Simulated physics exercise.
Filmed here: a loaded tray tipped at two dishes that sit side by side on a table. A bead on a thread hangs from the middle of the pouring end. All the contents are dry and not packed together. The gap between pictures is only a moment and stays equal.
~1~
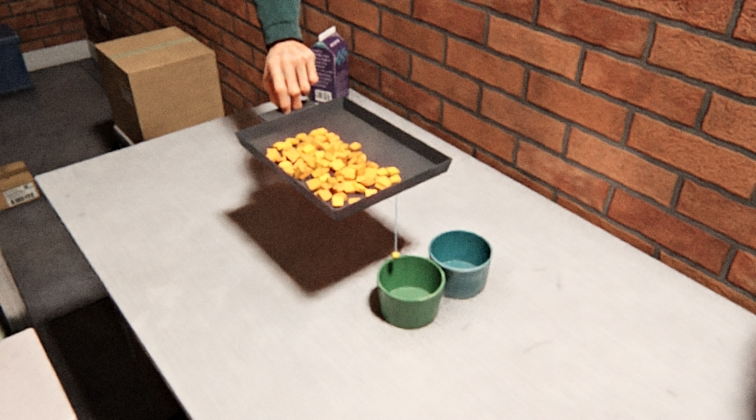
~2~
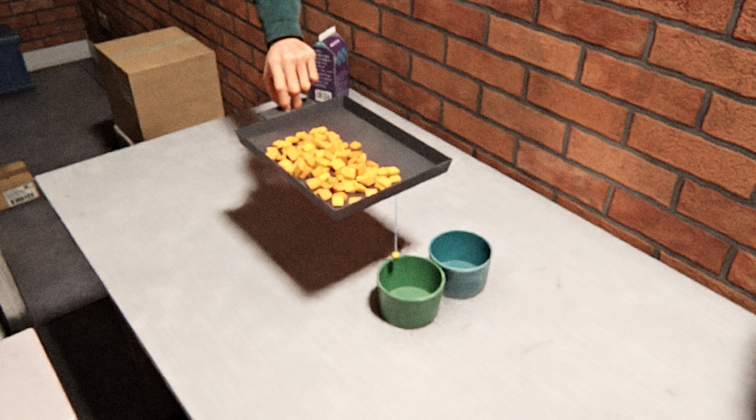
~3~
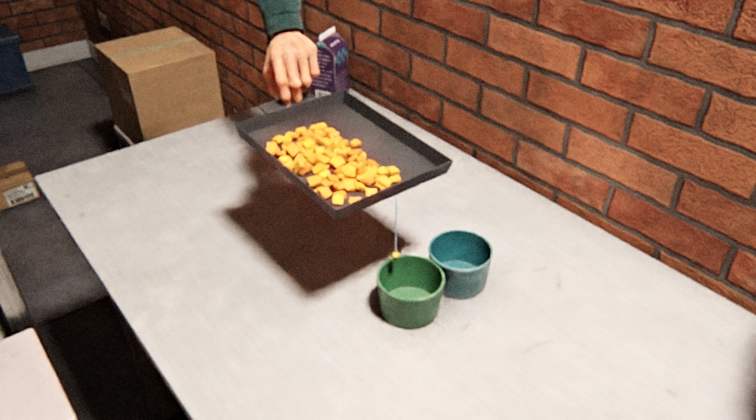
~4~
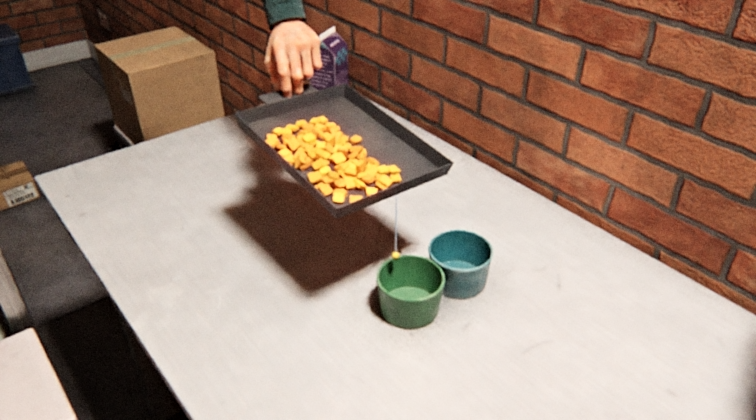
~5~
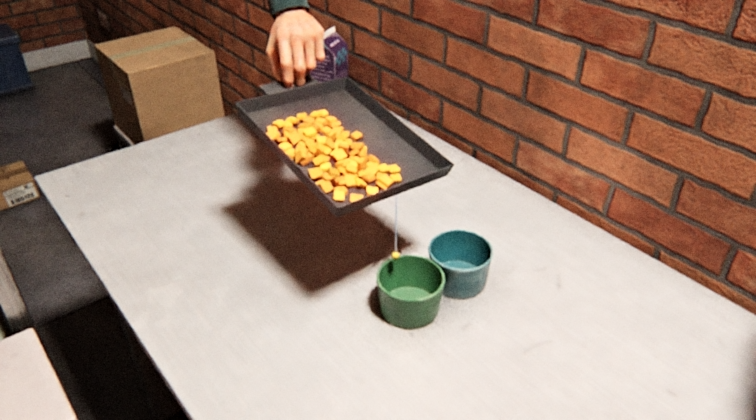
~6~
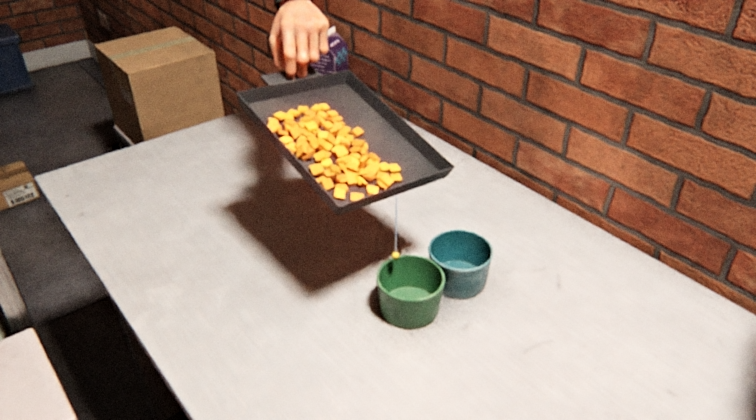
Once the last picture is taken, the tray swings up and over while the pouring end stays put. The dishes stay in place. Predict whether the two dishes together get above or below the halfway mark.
Above.
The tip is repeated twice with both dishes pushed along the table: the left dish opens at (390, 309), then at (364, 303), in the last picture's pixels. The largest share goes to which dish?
Trial one goes to the one to the right, trial two to the one to the right.
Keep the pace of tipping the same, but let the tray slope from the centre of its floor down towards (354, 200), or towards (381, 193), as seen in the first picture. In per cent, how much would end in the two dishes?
Case one 0 %; case two 40 %.
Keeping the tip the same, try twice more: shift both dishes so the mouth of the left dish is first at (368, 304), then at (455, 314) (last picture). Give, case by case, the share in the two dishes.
It comes to near 40 per cent the first time and near 0 per cent the second time.
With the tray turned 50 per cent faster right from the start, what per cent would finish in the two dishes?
About 90 in a hundred.
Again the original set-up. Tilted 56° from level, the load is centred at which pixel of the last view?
Its middle sits at about pixel (403, 162).
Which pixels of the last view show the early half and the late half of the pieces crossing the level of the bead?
(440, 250), then (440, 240).
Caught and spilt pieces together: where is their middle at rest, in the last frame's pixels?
Close to (451, 279) in the last picture.
Soon, tray tipped steeply; all on the tray.
A while on, tray tipped right over; most on the tray; a stray few in the left dish; a small part in the right dish; a stray few outside both; a stray few in the air.
Towards the end, tray tipped past a quarter turn; about a quarter in the left dish; about half in the right dish; about a quarter outside both.
Finally, tray tipped past a quarter turn; about a quarter in the left dish; about half in the right dish; about a quarter outside both.
